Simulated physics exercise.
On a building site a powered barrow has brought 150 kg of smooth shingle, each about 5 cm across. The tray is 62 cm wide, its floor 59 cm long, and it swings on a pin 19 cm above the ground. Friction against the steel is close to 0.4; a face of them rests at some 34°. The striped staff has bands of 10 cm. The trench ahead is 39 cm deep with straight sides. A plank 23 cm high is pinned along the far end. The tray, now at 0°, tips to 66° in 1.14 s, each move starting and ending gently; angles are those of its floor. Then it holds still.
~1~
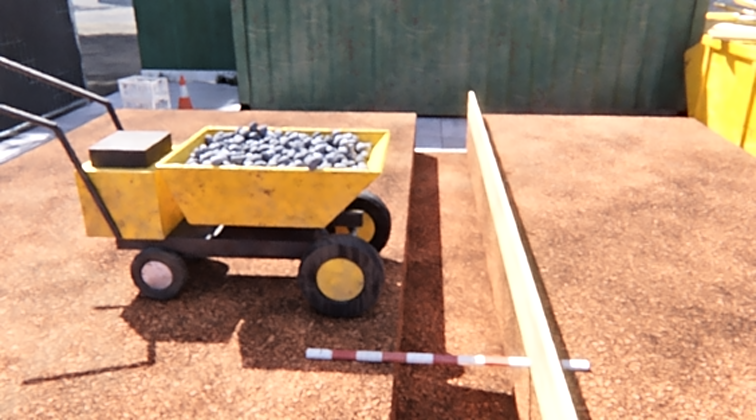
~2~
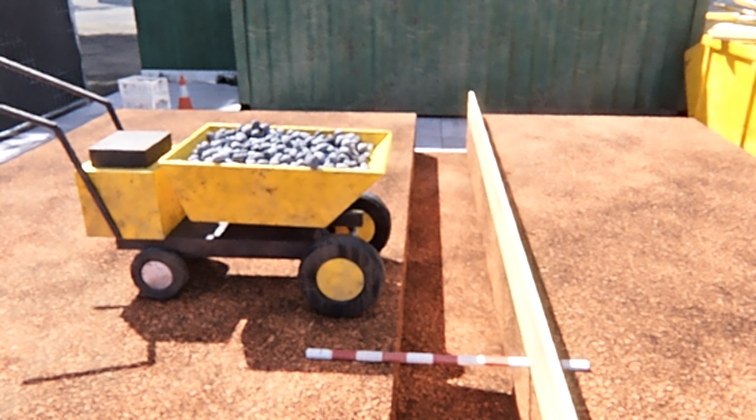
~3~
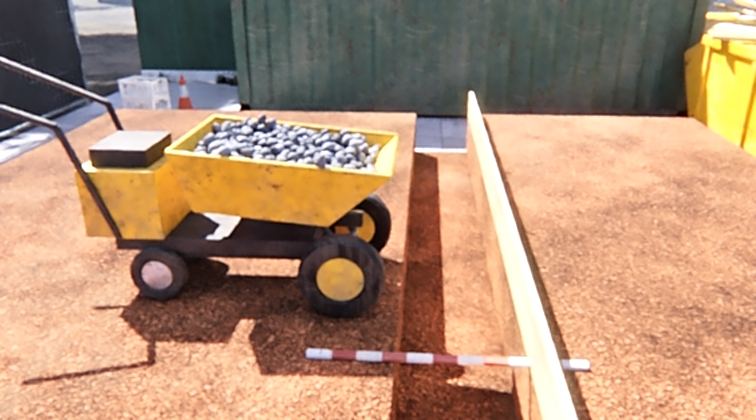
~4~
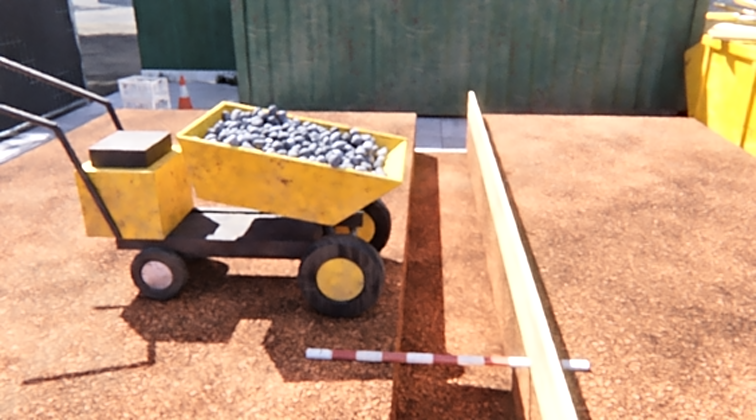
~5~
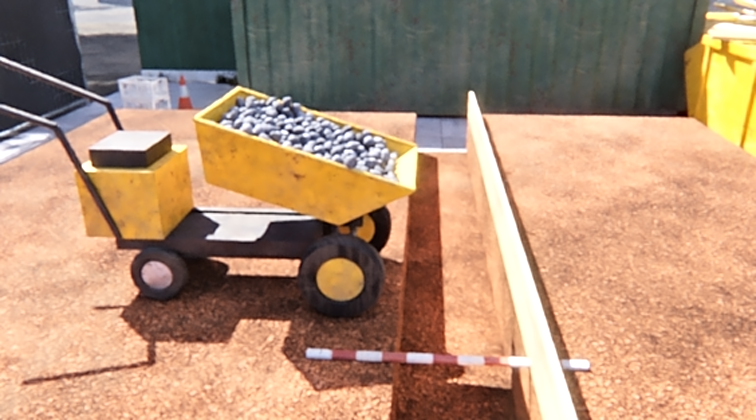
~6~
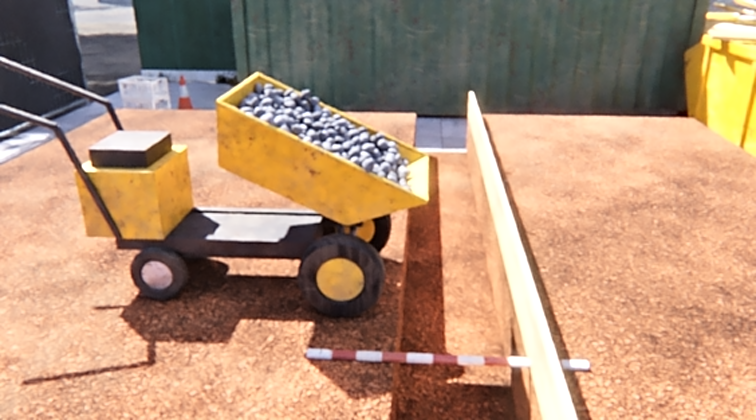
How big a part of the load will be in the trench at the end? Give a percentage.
Some 92 per cent of it.
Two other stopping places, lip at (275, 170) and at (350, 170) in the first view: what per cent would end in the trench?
Near 100 per cent from the first place, 100 from the second.
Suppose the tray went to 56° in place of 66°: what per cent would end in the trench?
In that case some 85 per cent.
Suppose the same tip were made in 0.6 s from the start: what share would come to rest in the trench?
Then about 80 per cent.
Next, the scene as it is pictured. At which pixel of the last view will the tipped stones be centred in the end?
Their middle is at about (471, 346).
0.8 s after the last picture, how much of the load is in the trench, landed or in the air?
About 45 per cent by then.
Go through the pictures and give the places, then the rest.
In the first frame, the tray is at 0°, its lip at (380, 173); the top of the load is at (277, 138).
In the second frame, the tray is at 1°, its lip at (383, 174); the top of the load is at (267, 136).
The third frame shows lip at (390, 177), floor tilted 5°, highest stones at (246, 126).
In the fourth frame, the tray is at 11°, its lip at (401, 182); the top of the load is at (253, 115).
The fifth frame shows lip at (414, 191), floor tilted 17°, highest stones at (259, 105).
In the sixth frame, the tray is at 25°, its lip at (427, 202); the top of the load is at (263, 95).
Then, 0.4 s after the last picture the floor is at 56°, 99 % in the tray, 1 % in the trench; the foremost stones are at (467, 224).
Then, 0.8 s after the last picture the floor is at 66°, 51 % in the tray, 45 % in the trench, 4 % past the trench; the foremost stones are at (568, 280).
Then, 1.1 s after the last picture the floor is at 66°, 15 % in the tray, 77 % in the trench, 8 % past the trench; the foremost stones are at (666, 306).
Then, 3.1 s after the last picture the floor is at 66°, 0 % in the tray, 92 % in the trench, 8 % past the trench; the foremost stones are at (756, 327).
